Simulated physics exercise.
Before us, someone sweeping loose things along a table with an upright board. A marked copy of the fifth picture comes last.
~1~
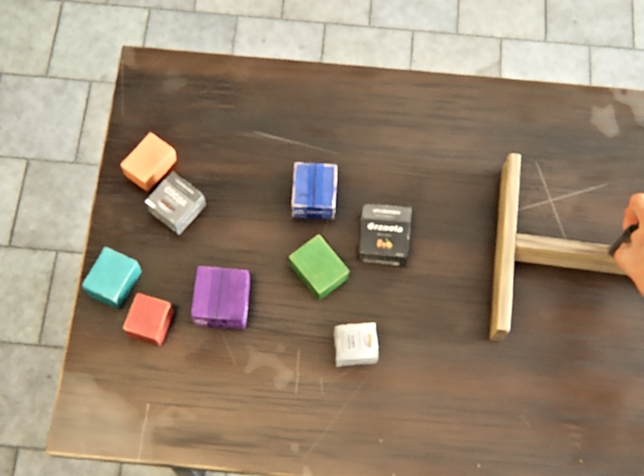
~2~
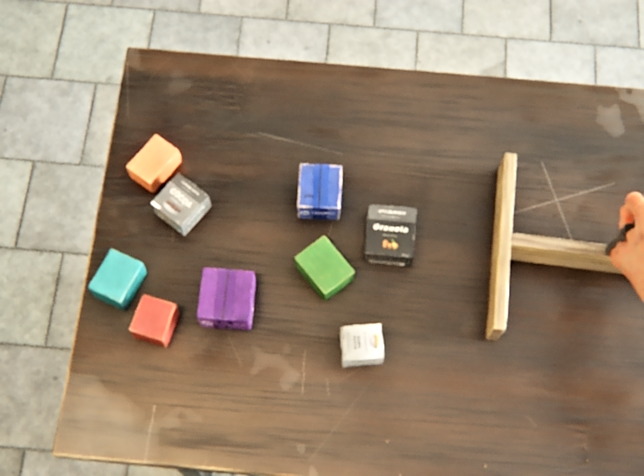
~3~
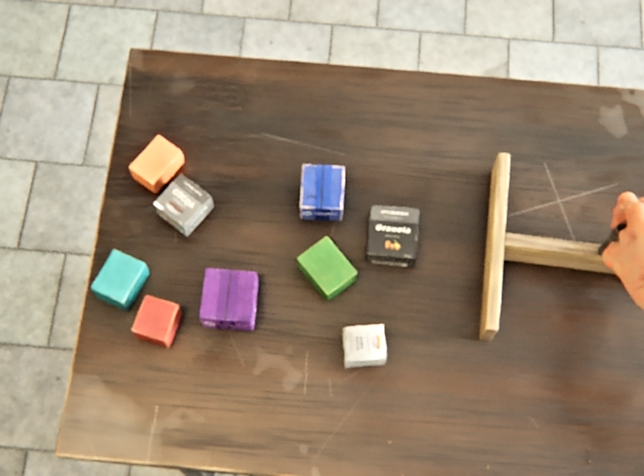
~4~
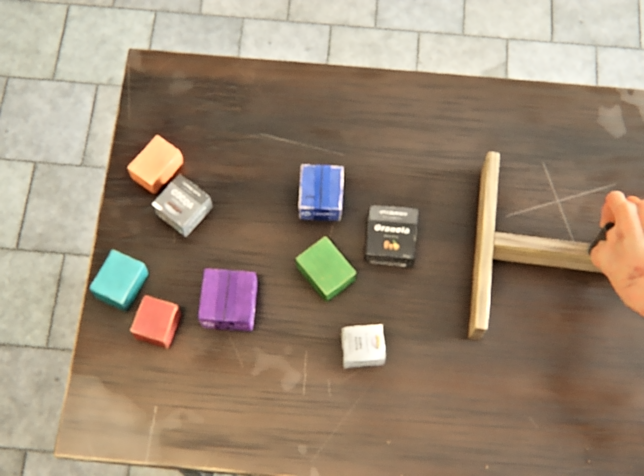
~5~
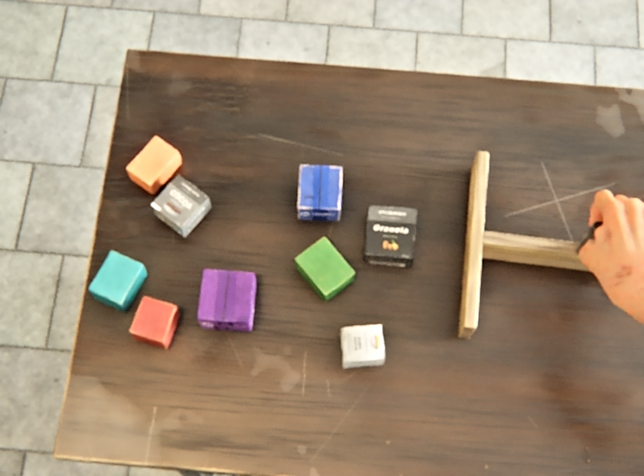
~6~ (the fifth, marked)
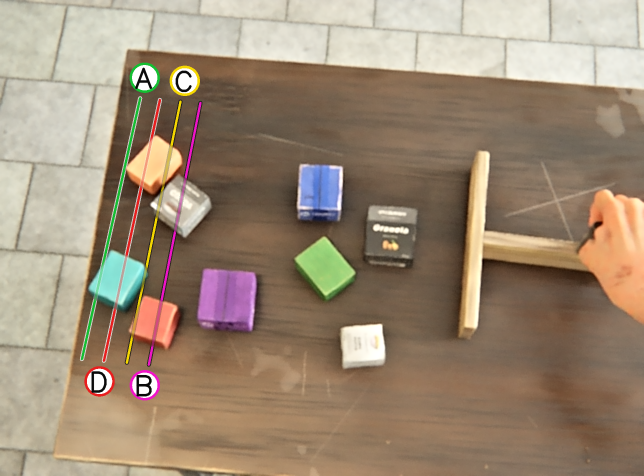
A hand on the right held a wooden T-shaped board and slid it slightly left across the dark table, while the colored blocks, black box and small white packet stayed where they lay, untouched.
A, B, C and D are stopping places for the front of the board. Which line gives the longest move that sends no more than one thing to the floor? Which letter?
Up to line B.
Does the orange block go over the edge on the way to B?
By then, no.
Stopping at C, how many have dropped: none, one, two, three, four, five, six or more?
Three.
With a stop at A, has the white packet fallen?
By then, no.
On the marked copy, A at (113, 222); B at (176, 227); C at (155, 225); D at (133, 224).
Taking B. A third of the way, board (369, 227); white packet (349, 351); blue box (303, 187).
Two thirds of the way, board (261, 219); red block (145, 333); purple box (196, 311).
When it is over, board (176, 212); turquoise block (91, 280); orange block (114, 162); none fallen.
As for the rest, A drops seven; C drops three; D drops three.
